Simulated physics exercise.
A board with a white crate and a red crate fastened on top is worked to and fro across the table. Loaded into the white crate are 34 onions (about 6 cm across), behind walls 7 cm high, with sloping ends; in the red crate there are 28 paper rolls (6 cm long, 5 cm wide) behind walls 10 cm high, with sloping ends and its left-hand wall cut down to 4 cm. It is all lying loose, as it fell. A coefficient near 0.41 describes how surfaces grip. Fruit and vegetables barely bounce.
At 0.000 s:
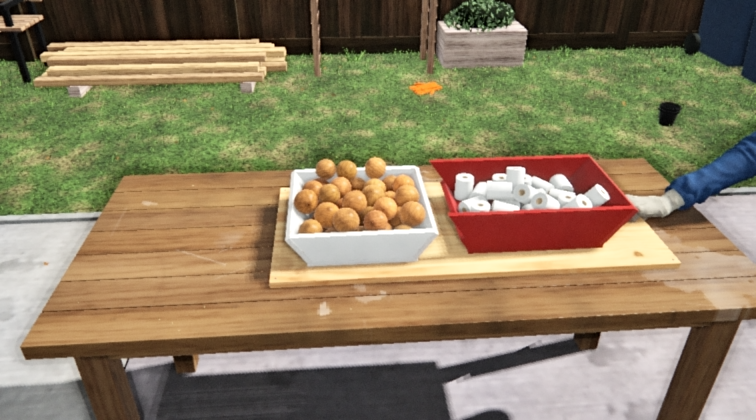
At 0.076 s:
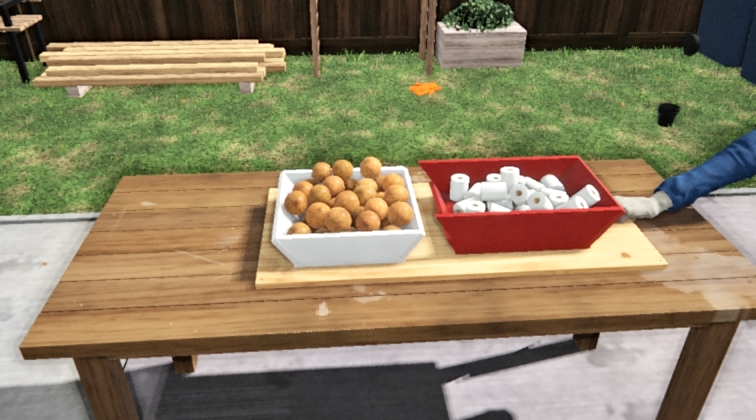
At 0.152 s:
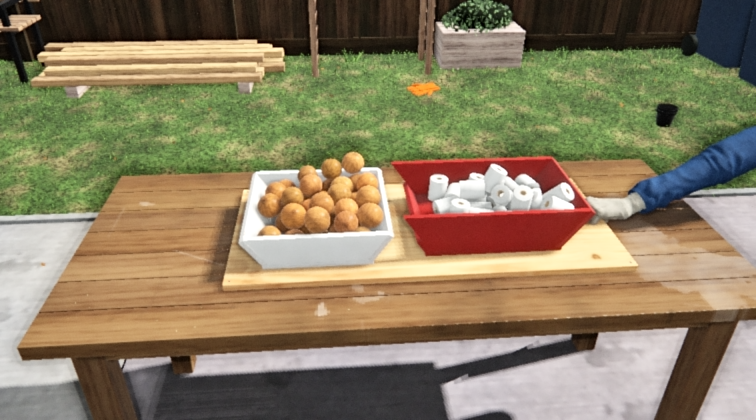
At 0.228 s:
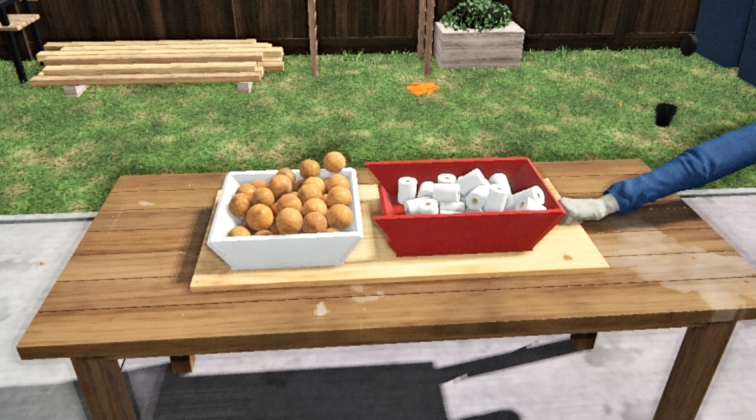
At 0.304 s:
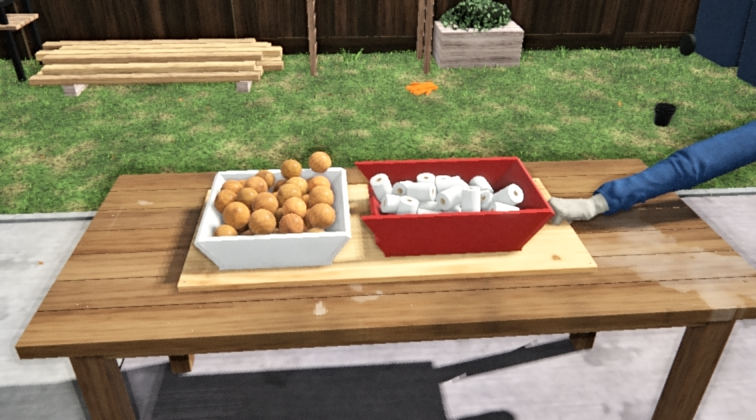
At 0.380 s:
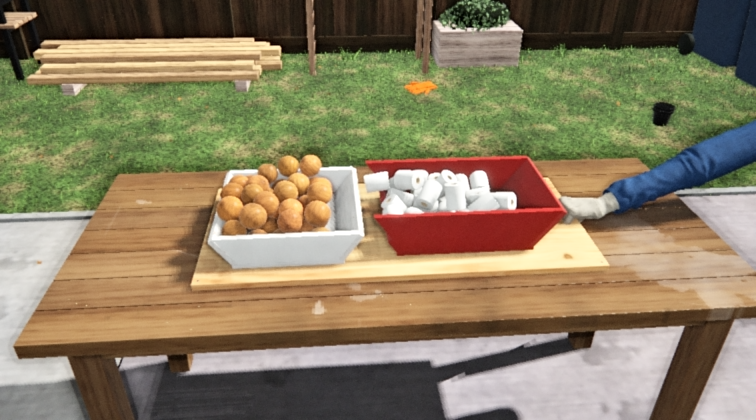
A wooden board carrying a white crate of round brown onions and a red crate of white paper rolls slides left across an outdoor table, pushed by a gloved hand at its right end. The contents shift inside the crates, and then the board moves back a little to the right.
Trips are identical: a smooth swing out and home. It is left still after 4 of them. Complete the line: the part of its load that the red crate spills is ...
Fewer than one in six.
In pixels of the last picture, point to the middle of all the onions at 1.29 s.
(357, 212).
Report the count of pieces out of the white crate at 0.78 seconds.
Estimate for the white crate by then: Some 5 out.
After 0.78 s, the white crate is down by 5 of 34 and the red crate has all 28.
After 1.29 s, the white crate is down by 6 of 34 and the red crate has all 28.
After 1.99 s, the white crate is down by 10 of 34 and the red crate has all 28.
Final count (at 2.90 s), the white crate is down by 10 of 34 and the red crate is down by 1 of 28. Asked share, 1 of 28, 4 per cent.
